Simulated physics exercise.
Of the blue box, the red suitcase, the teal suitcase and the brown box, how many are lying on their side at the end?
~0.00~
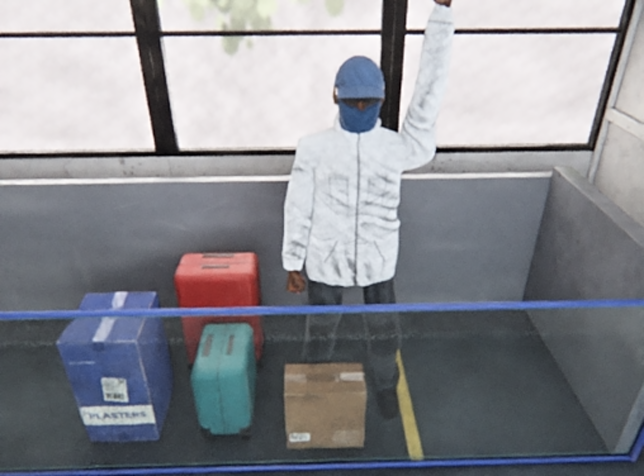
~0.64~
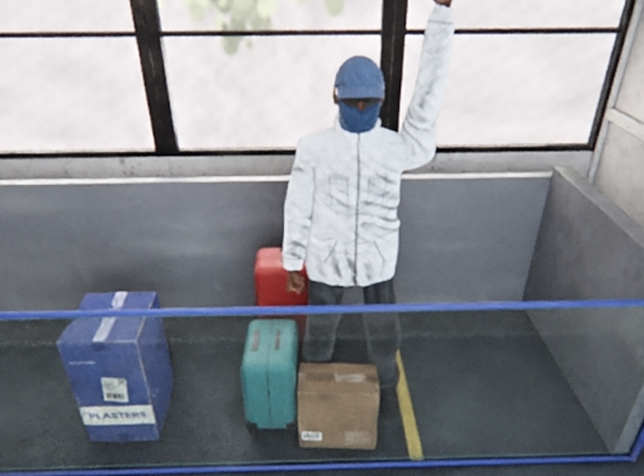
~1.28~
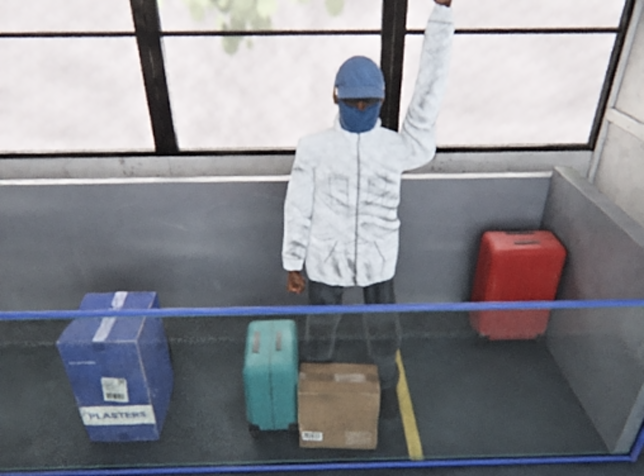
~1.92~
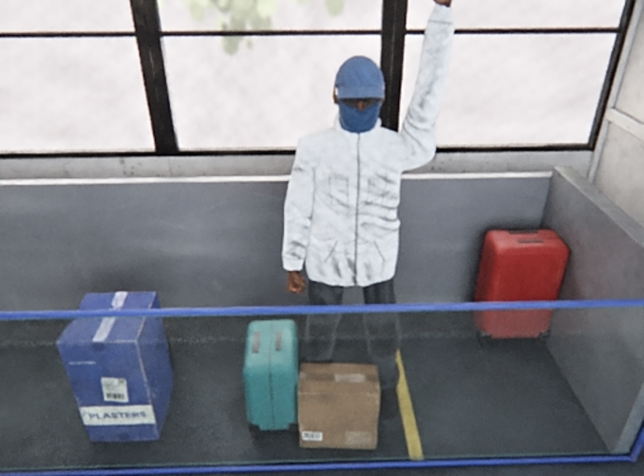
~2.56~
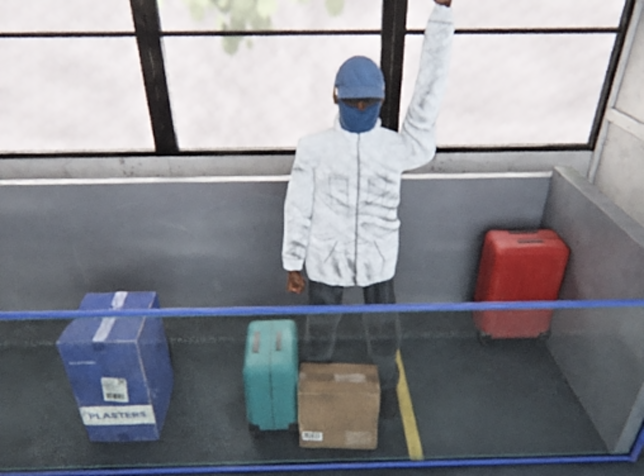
None of them are lying on their side, as all four are still upright at the end.
A person holds on as two suitcases roll right, only the red passing the yellow line.
